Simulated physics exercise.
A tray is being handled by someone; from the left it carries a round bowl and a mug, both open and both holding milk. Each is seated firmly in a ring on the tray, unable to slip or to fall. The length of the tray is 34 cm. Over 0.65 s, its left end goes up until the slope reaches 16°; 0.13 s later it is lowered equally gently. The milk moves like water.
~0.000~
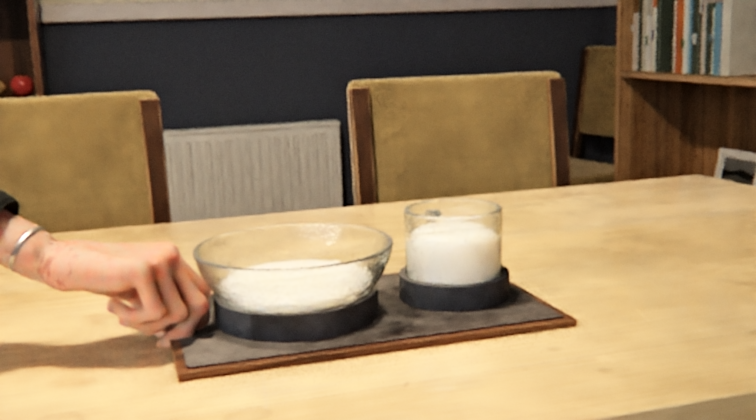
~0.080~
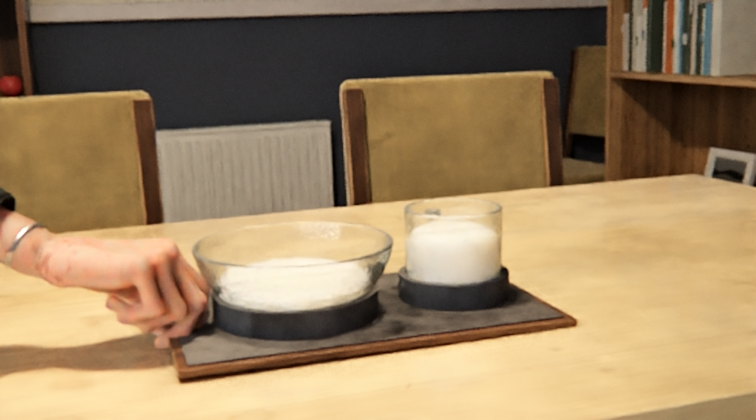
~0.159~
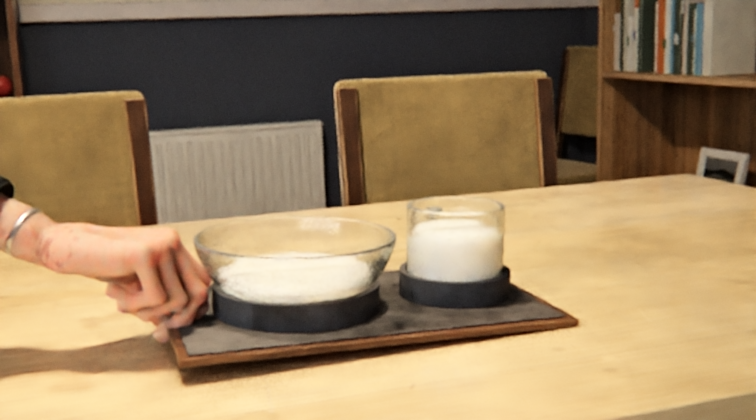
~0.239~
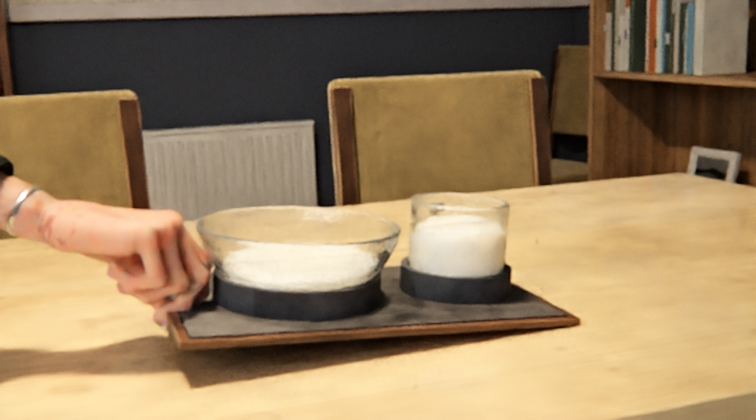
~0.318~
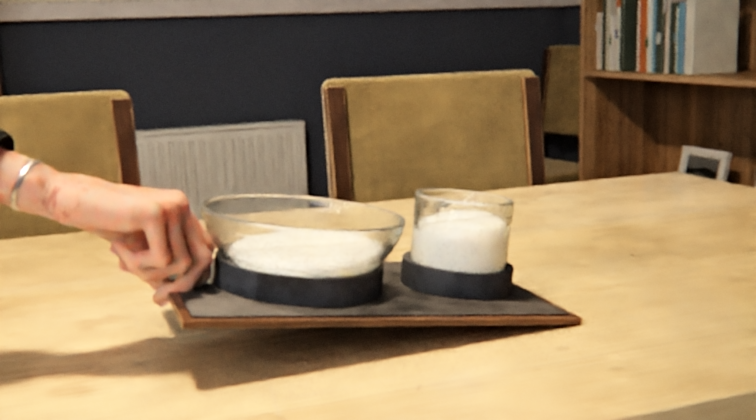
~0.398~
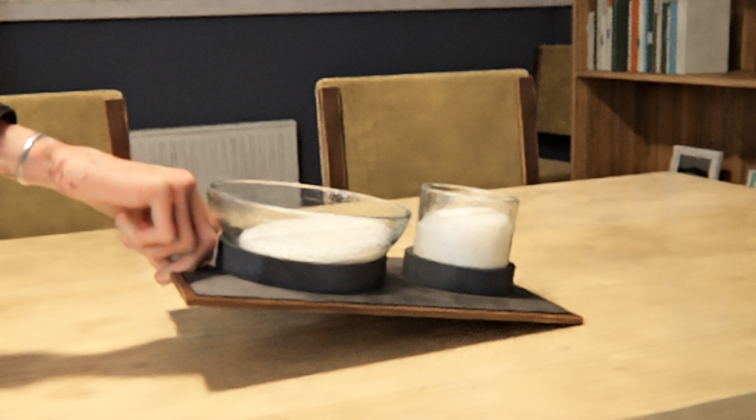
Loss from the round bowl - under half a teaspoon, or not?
Under.
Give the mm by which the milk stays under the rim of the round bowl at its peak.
Some 3 mm short of it.
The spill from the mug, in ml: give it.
Roughly 0 ml.
After 0.72 s the slope is 16°; losses from the left are 0, 0 ml.
After 1.04 s the slope is 11°; losses from the left are 0, 0 ml.
After 1.36 s the slope is 0°; losses from the left are 0, 0 ml.
After 1.68 s the slope is 0°; losses from the left are 0, 0 ml.
In the end losses from the left are 0, 0 ml.
